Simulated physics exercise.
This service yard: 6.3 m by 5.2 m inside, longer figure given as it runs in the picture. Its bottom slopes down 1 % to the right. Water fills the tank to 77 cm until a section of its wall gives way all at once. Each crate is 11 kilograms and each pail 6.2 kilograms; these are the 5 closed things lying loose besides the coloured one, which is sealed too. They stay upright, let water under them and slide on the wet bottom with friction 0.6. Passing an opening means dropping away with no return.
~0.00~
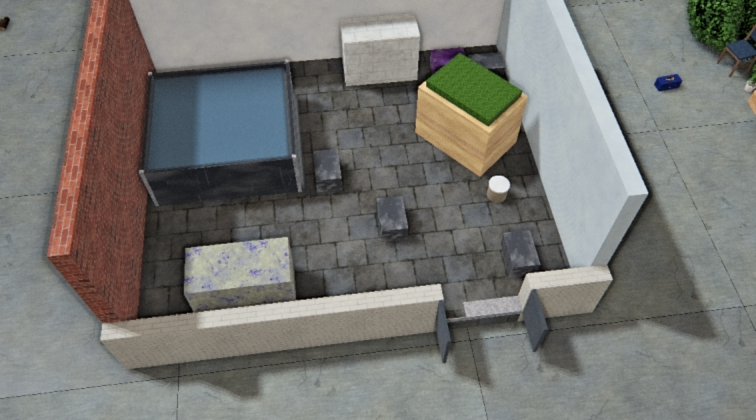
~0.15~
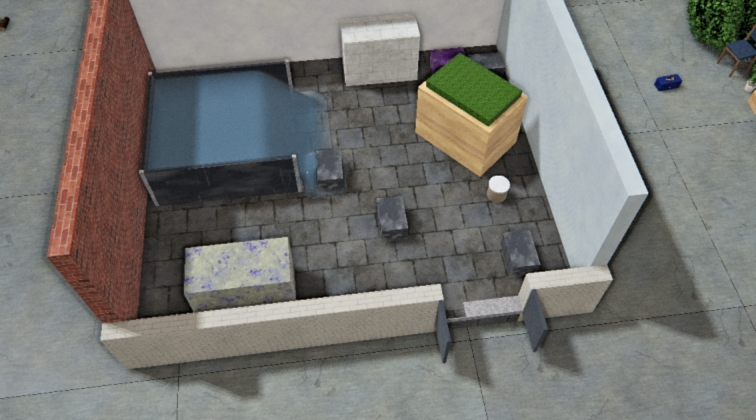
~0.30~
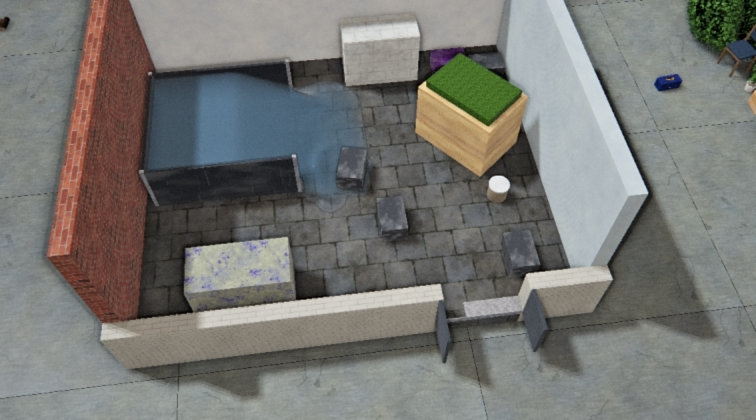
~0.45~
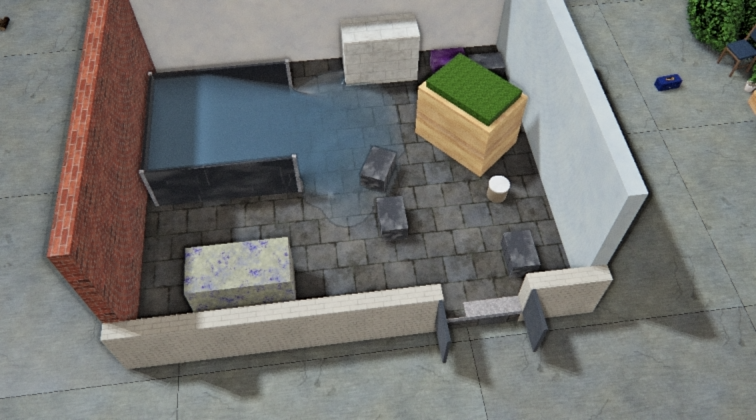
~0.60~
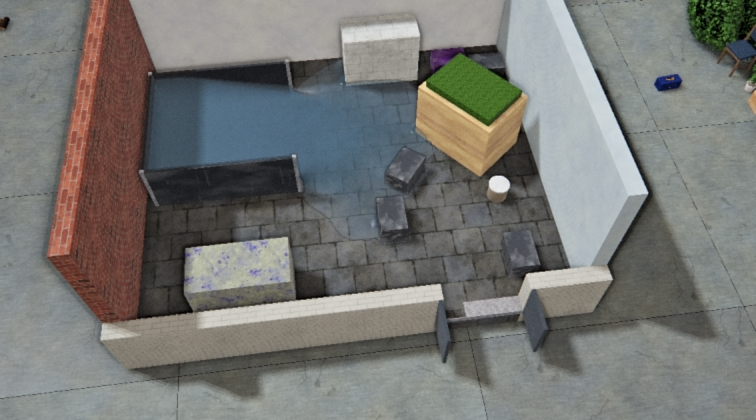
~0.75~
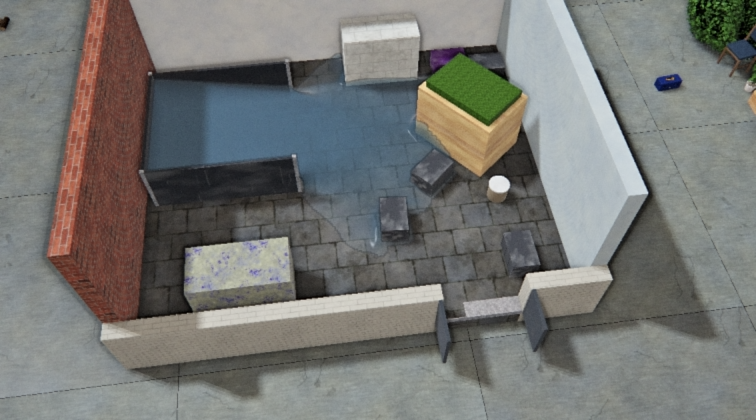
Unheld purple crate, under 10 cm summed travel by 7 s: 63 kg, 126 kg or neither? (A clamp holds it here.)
I'd wager only the heavier one passes.
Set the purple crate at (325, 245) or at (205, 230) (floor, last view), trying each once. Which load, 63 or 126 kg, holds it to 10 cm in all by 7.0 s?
First spot: Light mass works; second spot: Light mass works.
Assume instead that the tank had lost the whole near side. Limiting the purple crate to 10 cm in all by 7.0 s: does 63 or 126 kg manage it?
So the lighter pick works.
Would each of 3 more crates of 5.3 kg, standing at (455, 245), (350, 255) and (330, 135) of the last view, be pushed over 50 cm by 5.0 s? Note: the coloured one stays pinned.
Results, in sequence: Exceeded / not exceeded / exceeded.
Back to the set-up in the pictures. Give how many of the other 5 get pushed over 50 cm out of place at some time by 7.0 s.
Tally: 5.
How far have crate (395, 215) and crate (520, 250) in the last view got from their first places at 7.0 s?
In turn: Gone out, gone out.
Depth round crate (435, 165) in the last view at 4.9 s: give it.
Roughly 18 cm.
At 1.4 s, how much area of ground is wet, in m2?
Roughly 18 m2 of it is wet.
After 1.4 s the purple crate would be 3 cm from its start with 63 kg and 0 cm from its start with 126 kg; 10 cm of water round it then.
After 3.1 s the purple crate would be 25 cm from its start with 63 kg and 0 cm from its start with 126 kg; 27 cm of water round it then.
After 4.9 s the purple crate would be 41 cm from its start with 63 kg and 0 cm from its start with 126 kg; 21 cm of water round it then.
After 7.0 s the purple crate would be 41 cm from its start with 63 kg and 0 cm from its start with 126 kg; 15 cm of water round it then.
